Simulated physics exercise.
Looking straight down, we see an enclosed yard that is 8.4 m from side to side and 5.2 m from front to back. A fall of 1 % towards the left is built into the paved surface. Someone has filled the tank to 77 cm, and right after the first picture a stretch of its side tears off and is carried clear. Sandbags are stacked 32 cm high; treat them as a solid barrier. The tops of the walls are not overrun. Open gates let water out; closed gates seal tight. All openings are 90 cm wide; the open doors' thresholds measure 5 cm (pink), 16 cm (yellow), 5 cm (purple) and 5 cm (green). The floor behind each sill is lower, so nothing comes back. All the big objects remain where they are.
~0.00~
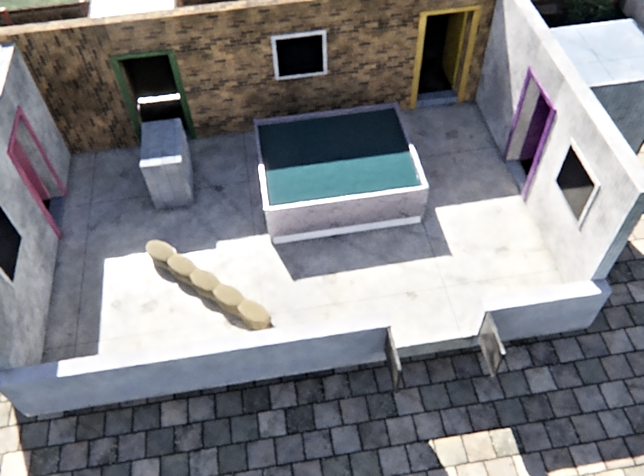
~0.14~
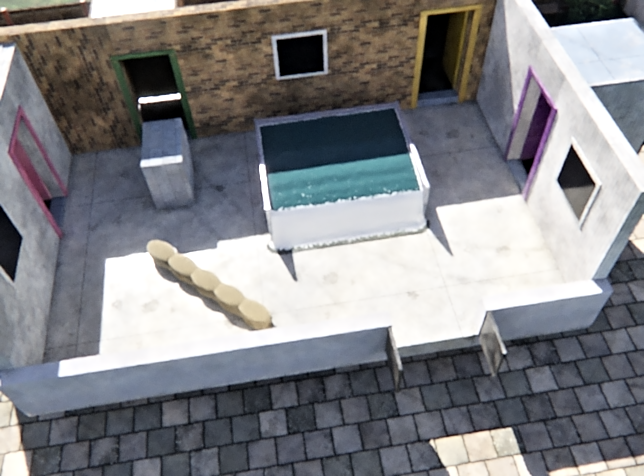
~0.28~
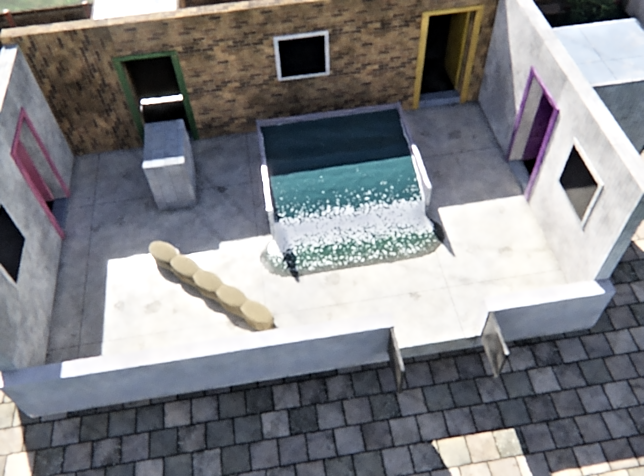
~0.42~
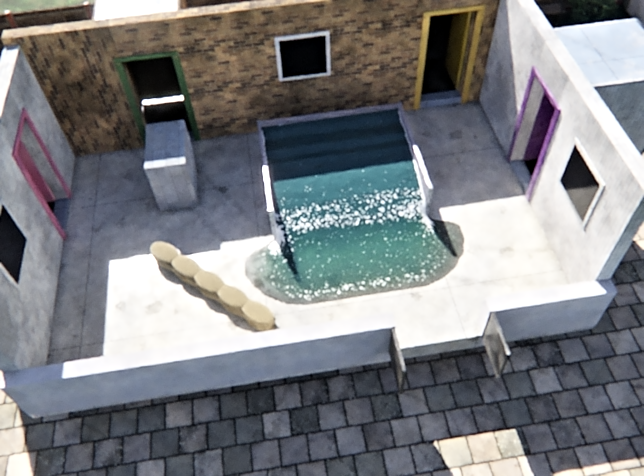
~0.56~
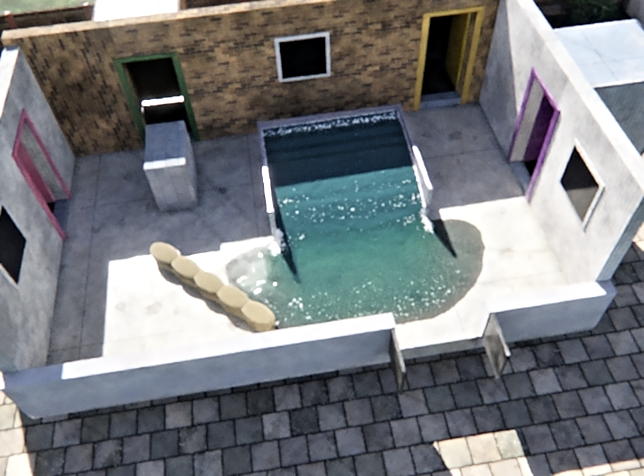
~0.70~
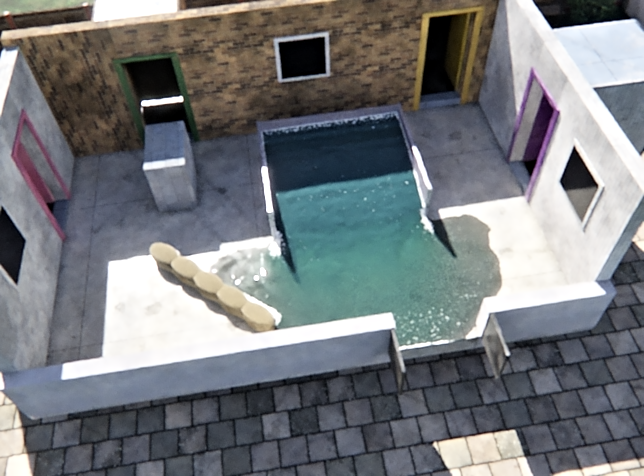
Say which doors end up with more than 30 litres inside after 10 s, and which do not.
At the end, the pink door lets in more than the limit. The yellow door lets in less than the limit. The purple door lets in less than the limit. The green door lets in more than the limit.
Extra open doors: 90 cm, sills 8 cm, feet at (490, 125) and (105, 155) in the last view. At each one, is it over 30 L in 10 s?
Within it, exceeded.
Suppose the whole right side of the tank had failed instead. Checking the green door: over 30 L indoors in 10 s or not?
Note: Green door, short of the limit.
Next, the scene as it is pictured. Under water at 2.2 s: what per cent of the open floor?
Near 45 per cent is wet.
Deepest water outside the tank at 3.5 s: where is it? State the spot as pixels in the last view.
Roughly (570, 307).
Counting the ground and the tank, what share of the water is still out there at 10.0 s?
That would be close to 62 per cent.
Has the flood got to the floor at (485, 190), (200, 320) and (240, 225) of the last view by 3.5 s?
Listed in turn: Swamped / swamped / swamped.
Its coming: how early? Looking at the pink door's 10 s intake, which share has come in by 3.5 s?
Share: ~ 0 %.
After 1.4 s water covers 30 % of the floor and is deepest (54 cm) near (325, 347); pink door not reached, yellow door not reached, purple door not reached, green door not reached.
After 2.2 s water covers 45 % of the floor and is deepest (45 cm) near (302, 351); pink door not reached, yellow door not reached, purple door not reached, green door not reached.
After 3.5 s water covers 70 % of the floor and is deepest (29 cm) near (570, 307); pink door 5 cm at the sill, 0 L in, yellow door not reached, purple door 3 cm at the sill, 0 L in, green door not reached.
After 6.0 s water covers 95 % of the floor and is deepest (20 cm) near (75, 161); pink door 13 cm at the sill, 45 L in, yellow door 14 cm at the sill, 0 L in, purple door 6 cm at the sill, 0 L in, green door 9 cm at the sill, 6 L in.
After 10.0 s water covers 95 % of the floor and is deepest (14 cm) near (380, 118); pink door 9 cm at the sill, 115 L in, yellow door 9 cm at the sill, 0 L in, purple door 5 cm at the sill, 1 L in, green door 11 cm at the sill, 52 L in.
